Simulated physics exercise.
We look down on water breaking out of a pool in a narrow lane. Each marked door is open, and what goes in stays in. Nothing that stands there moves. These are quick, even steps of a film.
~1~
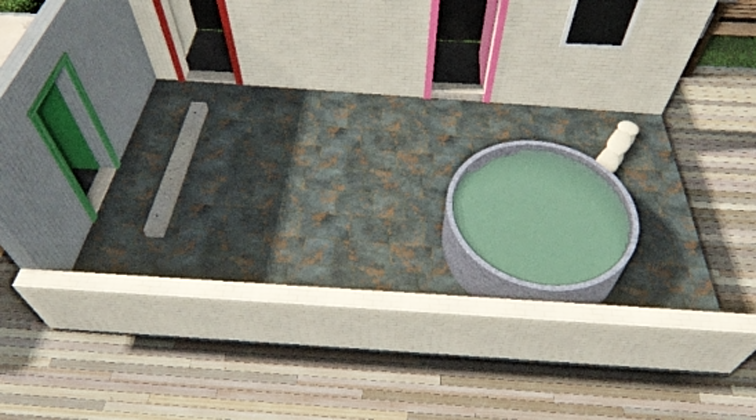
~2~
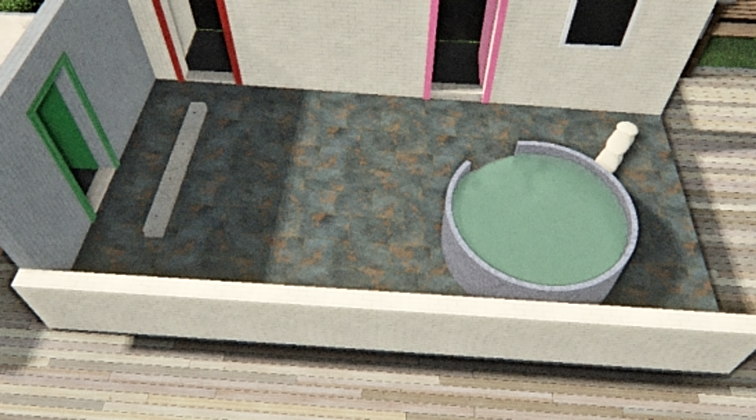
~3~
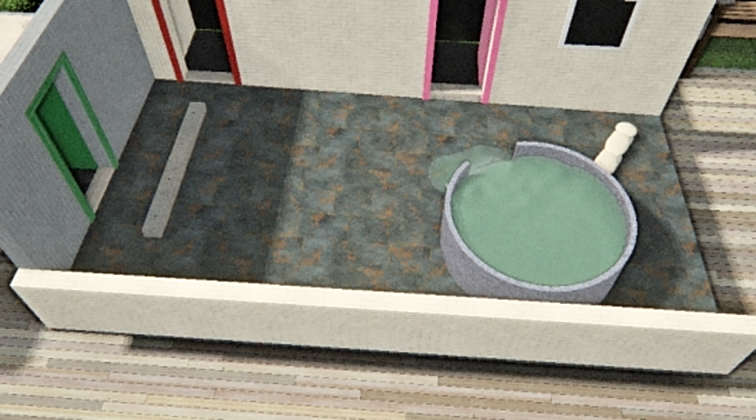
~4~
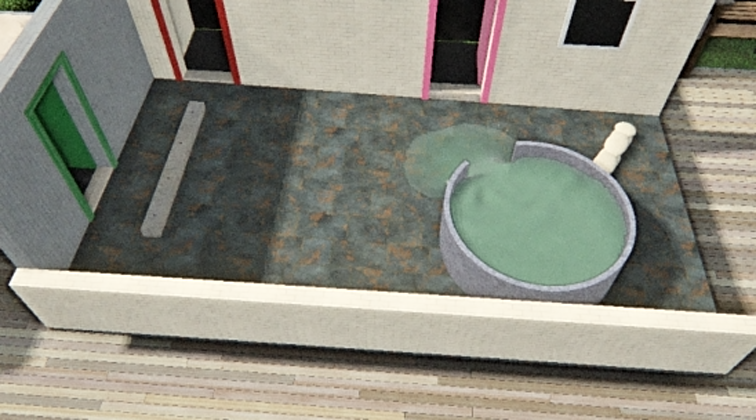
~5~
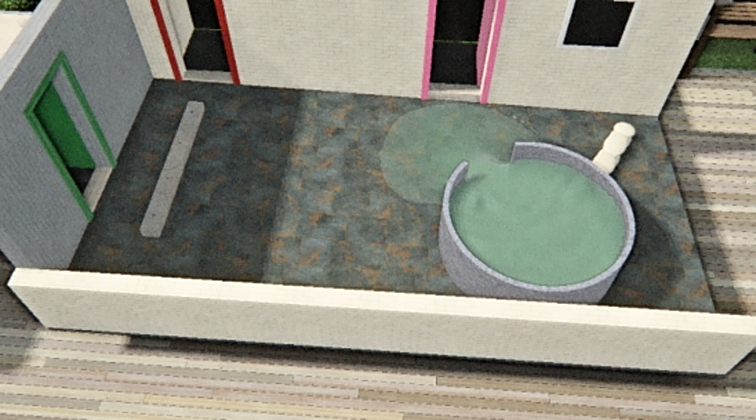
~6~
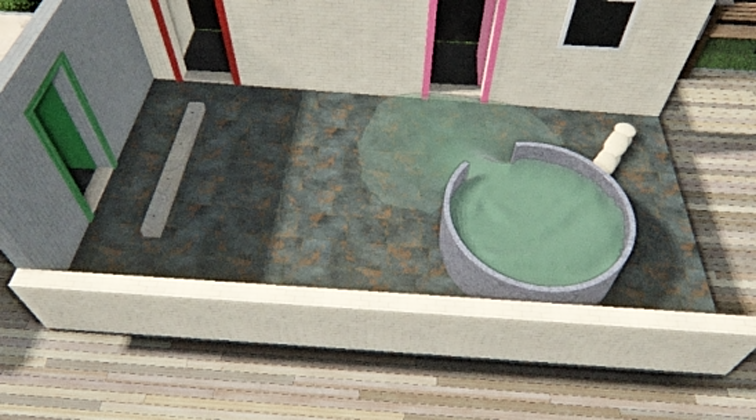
In a walled, dark-tiled yard with red, pink and green doorways, a round grey tank stands full of still green water. A gap opens in its far rim, and water pours through, spreading across the tiles in a widening, thinning sheet toward the pink doorway and the left.
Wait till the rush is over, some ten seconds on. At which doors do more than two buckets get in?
One by one: The green door admits no more than that; the pink door lets in a lot; the red door lets in a lot.
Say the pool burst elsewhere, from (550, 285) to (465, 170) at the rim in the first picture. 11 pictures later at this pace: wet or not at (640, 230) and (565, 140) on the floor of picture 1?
One after the other: Clear, clear.
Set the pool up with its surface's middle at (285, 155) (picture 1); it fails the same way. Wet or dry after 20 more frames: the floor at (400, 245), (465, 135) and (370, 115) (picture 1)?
One after the other: Clear, under water, wet.
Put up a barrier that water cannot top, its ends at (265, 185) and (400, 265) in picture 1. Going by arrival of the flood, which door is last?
Last comes the green door.
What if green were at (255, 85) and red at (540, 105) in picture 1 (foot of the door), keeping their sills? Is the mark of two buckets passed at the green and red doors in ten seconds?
My reading: The green one takes more, the red one goes over.
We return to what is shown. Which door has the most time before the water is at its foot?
I say the green-painted one.
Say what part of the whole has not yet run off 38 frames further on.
Some 84 per cent.
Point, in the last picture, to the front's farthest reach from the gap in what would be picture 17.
I would point to (155, 79).
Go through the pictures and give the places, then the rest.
In the first frame, still water in the round tank at (540, 212).
In the second frame, the front is at a hidden place, out from the gap on the round tank's far side.
In the third frame, water pours out on the round tank's far side and has run to (486, 148).
In the fourth frame, water pours out on the round tank's far side and has run to (426, 136).
In the fifth frame, water pours out on the round tank's far side and has run to (415, 112).
In the sixth frame, water pours out on the round tank's far side and has run to (392, 97).
A moment on, water covers 25 % of the floor; the green door not reached, the pink door over two buckets in, the red door not reached.
Next, water covers 35 % of the floor; the green door not reached, the pink door far over two buckets in, the red door wet at the sill, nothing in.
Then, water covers 50 % of the floor; the green door wet at the sill, nothing in, the pink door far over two buckets in, the red door under two buckets in.
Later, water covers 75 % of the floor; the green door wet at the sill, nothing in, the pink door far over two buckets in, the red door over two buckets in.
In the end, water covers 85 % of the floor; the green door wet at the sill, nothing in, the pink door far over two buckets in, the red door far over two buckets in.
